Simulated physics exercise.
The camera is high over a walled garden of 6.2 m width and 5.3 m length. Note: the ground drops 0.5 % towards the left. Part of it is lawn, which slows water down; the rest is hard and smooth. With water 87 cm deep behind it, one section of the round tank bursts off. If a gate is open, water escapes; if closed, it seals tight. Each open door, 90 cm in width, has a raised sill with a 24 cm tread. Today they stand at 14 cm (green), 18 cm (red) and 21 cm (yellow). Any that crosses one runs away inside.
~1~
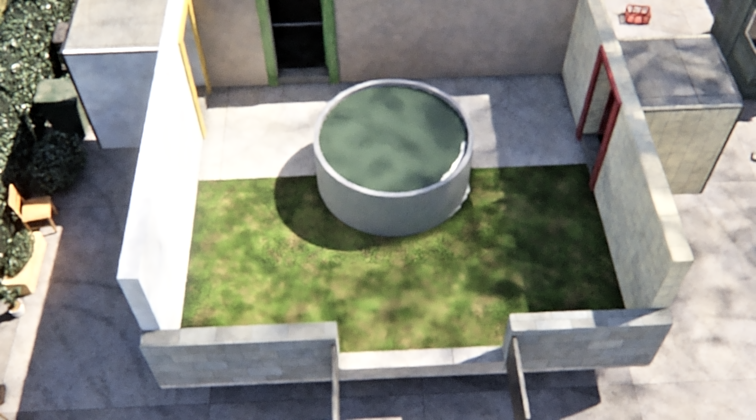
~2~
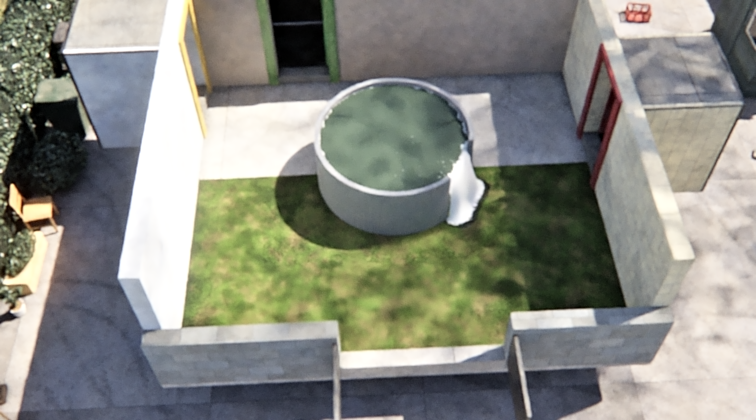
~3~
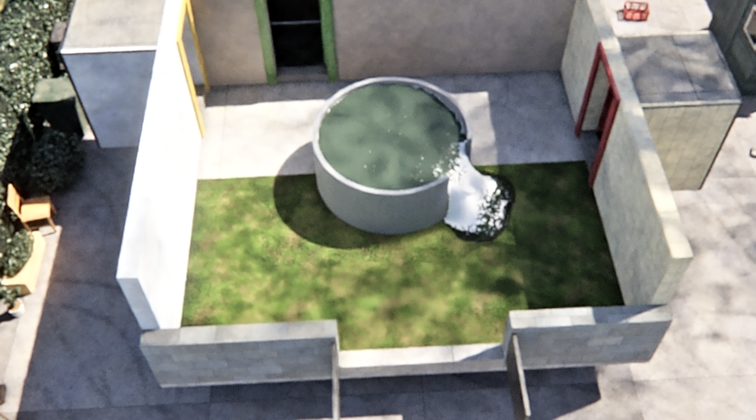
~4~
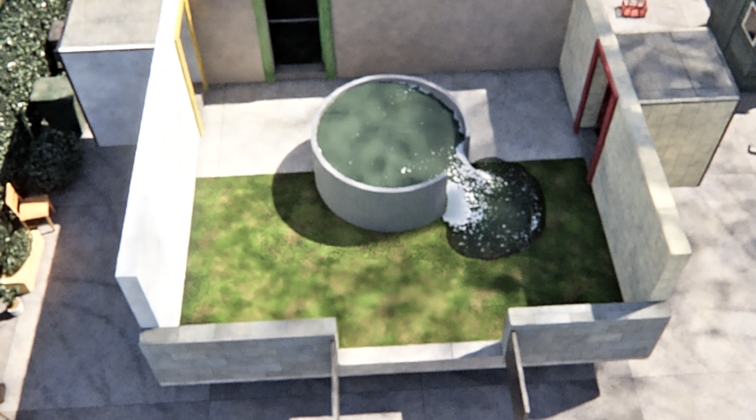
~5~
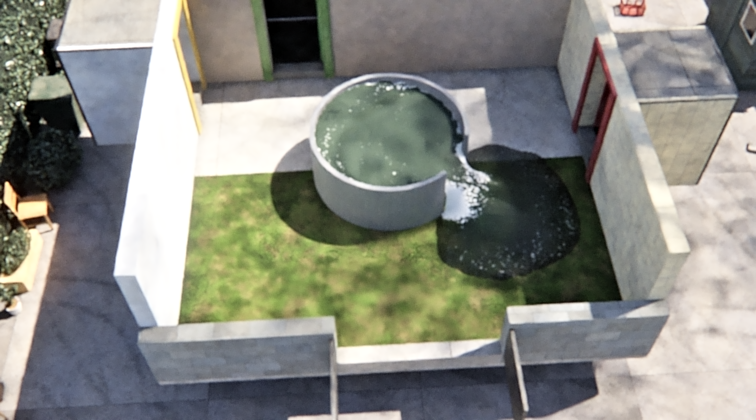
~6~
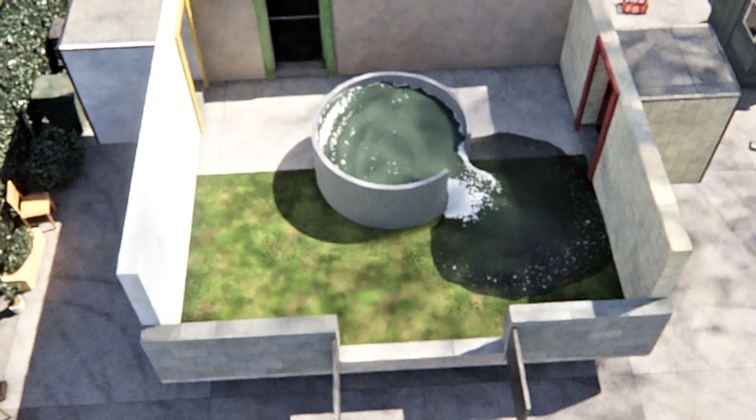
In a walled garden, water bursting from the right side of a round tank, splashing onto the lawn and spreading in a widening dark pool.
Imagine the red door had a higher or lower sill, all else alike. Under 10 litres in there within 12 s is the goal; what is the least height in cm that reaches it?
Close to 19 cm is just enough.
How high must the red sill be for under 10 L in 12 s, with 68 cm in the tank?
About 13.0 centimetres.
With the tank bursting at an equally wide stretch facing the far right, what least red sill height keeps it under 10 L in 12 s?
It needs to be about 18 cm high.
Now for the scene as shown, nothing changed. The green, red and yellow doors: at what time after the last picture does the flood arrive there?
It reaches green at 3.6 s, red at 0.2 s, and yellow at 5.0 s.
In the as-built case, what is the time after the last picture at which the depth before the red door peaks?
Near 1.0 seconds.
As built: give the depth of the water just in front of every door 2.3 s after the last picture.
Before green it's 0 cm, before red 15 cm, before yellow 0 cm.
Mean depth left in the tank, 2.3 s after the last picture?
The mean depth is roughly 44 cm.
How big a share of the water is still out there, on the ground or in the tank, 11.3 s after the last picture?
Roughly 82 per cent of the water.
Then, 0.7 s after the last picture water covers 30 % of the floor, deepest (42 cm) near (464, 201); 20 cm at the red door, 0 litres in over its 18 cm sill.
Then, 2.3 s after the last picture water covers 40 % of the floor, deepest (31 cm) near (590, 233); 15 cm at the red door, 10 litres in over its 18 cm sill.
Then, 11.3 s after the last picture water covers 100 % of the floor, deepest (15 cm) near (206, 91); 6 cm at the red door, 12 litres in over its 18 cm sill.
At the red door as built, the water peaked near 22 cm, 0.9 s after the last picture.
With a sill of 15 cm, 27 litres would have come in within the 12 s; with 20.5 cm, 6 litres. So under 10 litres takes about 19 cm.
